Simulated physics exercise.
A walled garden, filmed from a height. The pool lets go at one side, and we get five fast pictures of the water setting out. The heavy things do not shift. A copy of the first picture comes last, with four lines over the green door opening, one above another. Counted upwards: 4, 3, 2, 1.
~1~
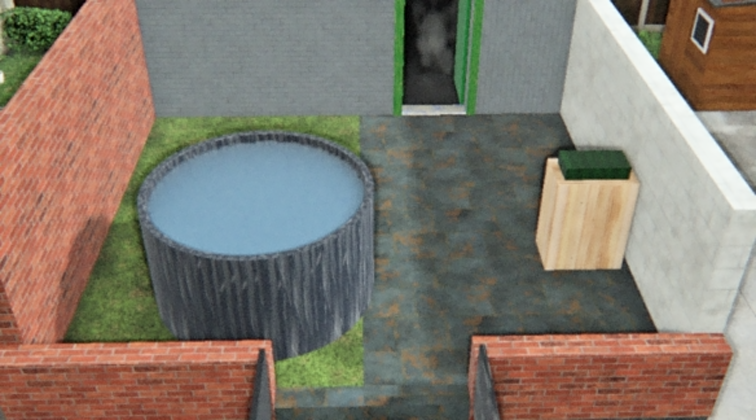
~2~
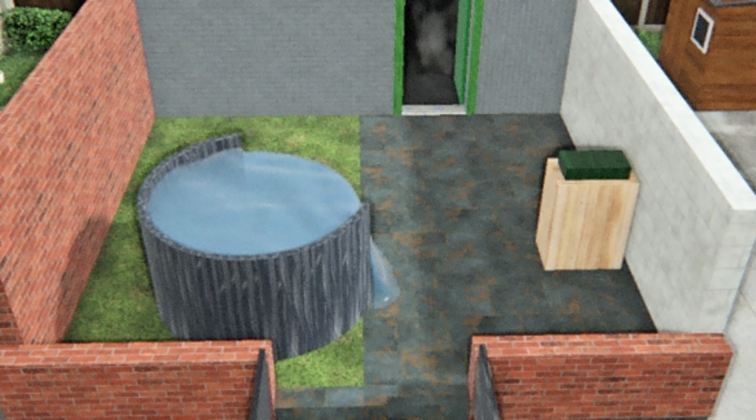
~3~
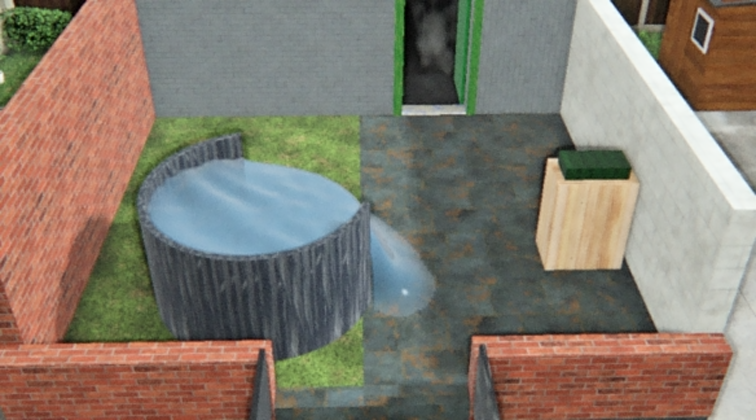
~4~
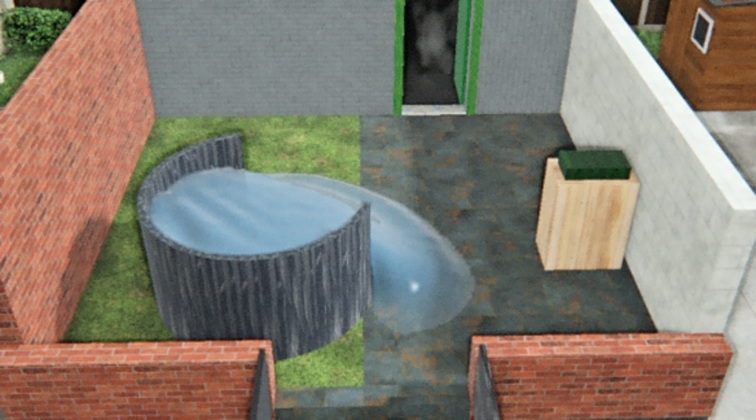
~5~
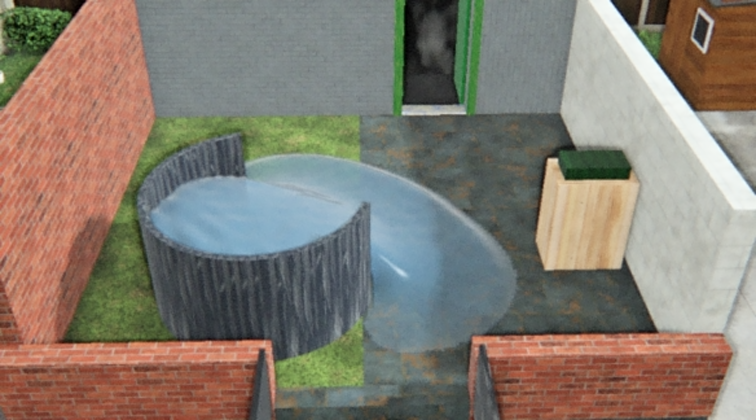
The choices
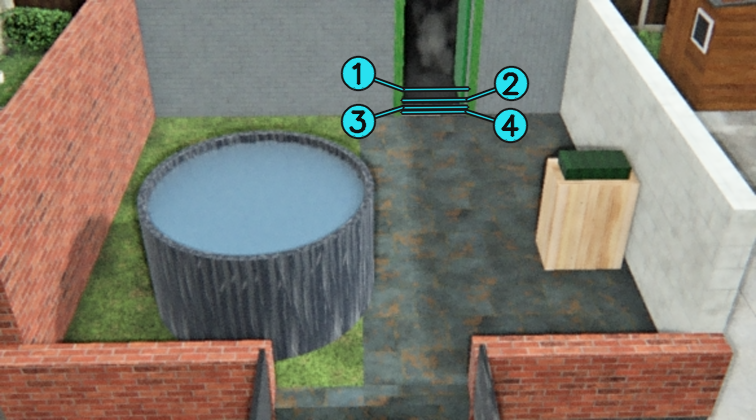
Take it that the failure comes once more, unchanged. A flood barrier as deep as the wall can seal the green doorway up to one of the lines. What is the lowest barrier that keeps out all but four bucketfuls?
1.
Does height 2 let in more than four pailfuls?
Yes, that goes wrong.
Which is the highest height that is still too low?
Here it is height 2.
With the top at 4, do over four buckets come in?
Yes, it does.
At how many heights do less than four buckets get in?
One of the four.
On the marked copy, 1 at (435, 89); 2 at (435, 100); 3 at (434, 107); 4 at (434, 112); from the bottom up 4, 3, 2, 1.
With 1, a splash gets over, under a bucket.
With 2, about 8 bucketfuls get in.
With 3, dozens of bucketfuls pour in.
With 4, dozens of bucketfuls pour in.
